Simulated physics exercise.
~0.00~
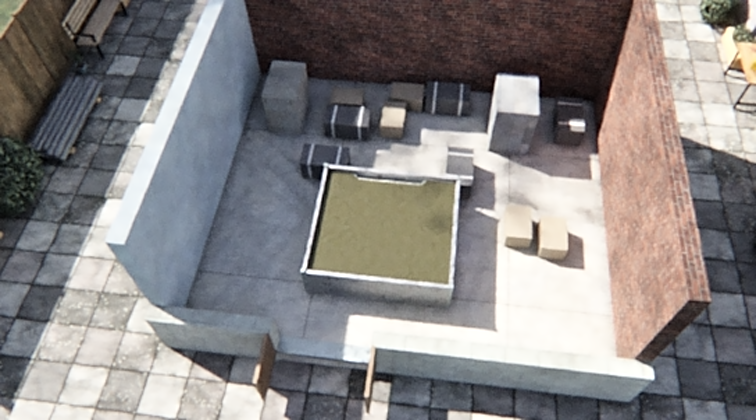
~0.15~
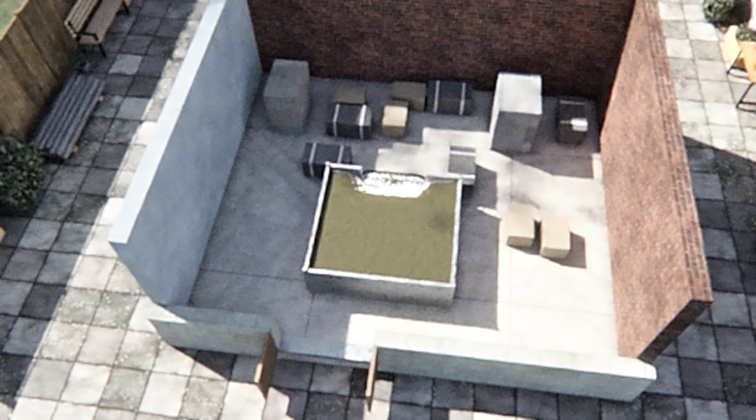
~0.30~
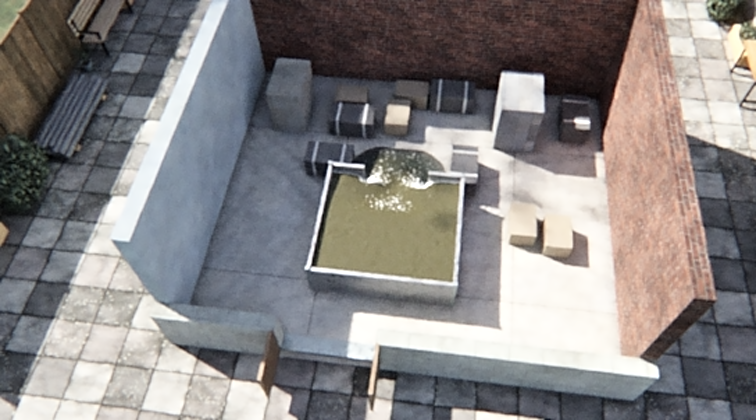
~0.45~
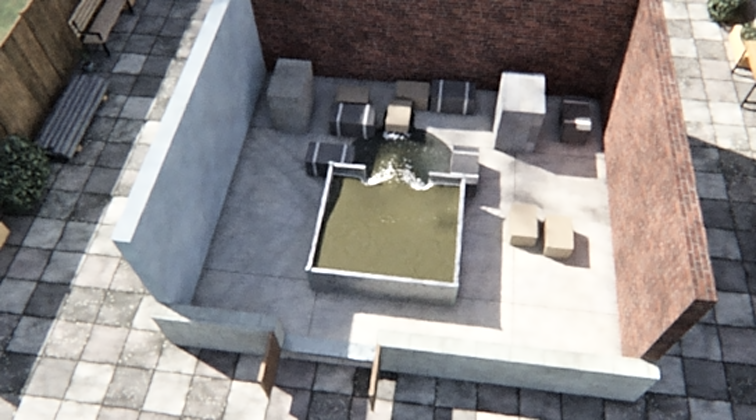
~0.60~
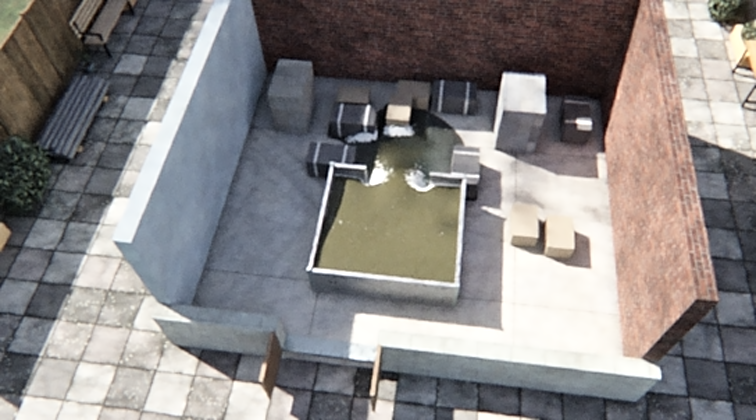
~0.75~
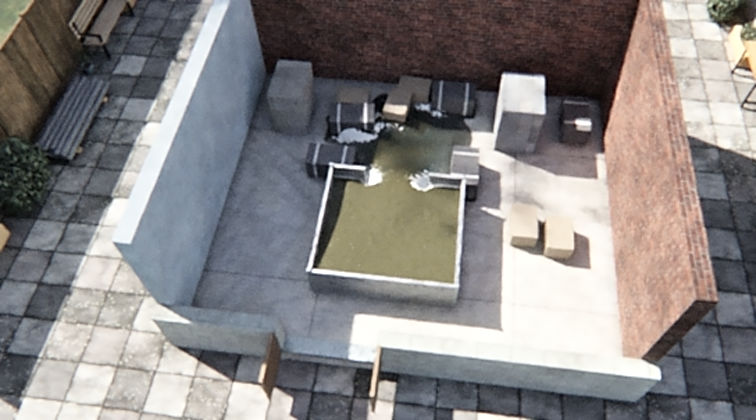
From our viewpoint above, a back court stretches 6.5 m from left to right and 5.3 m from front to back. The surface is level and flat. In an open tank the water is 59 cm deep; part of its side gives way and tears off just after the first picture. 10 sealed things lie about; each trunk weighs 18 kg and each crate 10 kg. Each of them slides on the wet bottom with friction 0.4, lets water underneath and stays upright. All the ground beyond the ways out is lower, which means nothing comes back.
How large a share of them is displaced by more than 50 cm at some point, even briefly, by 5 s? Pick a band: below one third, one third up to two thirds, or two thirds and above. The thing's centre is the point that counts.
The share is one third up to two thirds.
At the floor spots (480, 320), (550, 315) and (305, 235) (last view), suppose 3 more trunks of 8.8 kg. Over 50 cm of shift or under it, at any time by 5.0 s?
Note, in sequence: Under threshold; under threshold; under threshold.
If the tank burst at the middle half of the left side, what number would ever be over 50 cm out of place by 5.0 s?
Count: 3.
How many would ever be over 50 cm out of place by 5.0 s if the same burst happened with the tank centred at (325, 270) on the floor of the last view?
In that case the number is 8.
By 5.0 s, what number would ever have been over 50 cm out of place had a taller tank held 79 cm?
That would make 9 of them.
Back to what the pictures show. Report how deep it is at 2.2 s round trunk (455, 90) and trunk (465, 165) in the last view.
Close to 18 and 2 centimetres.
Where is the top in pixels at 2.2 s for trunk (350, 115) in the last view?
Roughly (336, 75) in the same view.
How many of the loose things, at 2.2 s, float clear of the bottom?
At that point I count 4.
After 1.1 s 0 of 10 are over 50 cm from their spots; 1 afloat.
After 2.2 s 3 of 10 are over 50 cm from their spots; 4 afloat.
After 3.5 s 5 of 10 are over 50 cm from their spots; 5 afloat.
After 5.0 s 5 of 10 are over 50 cm from their spots, and 5 have been at some point; 4 afloat.
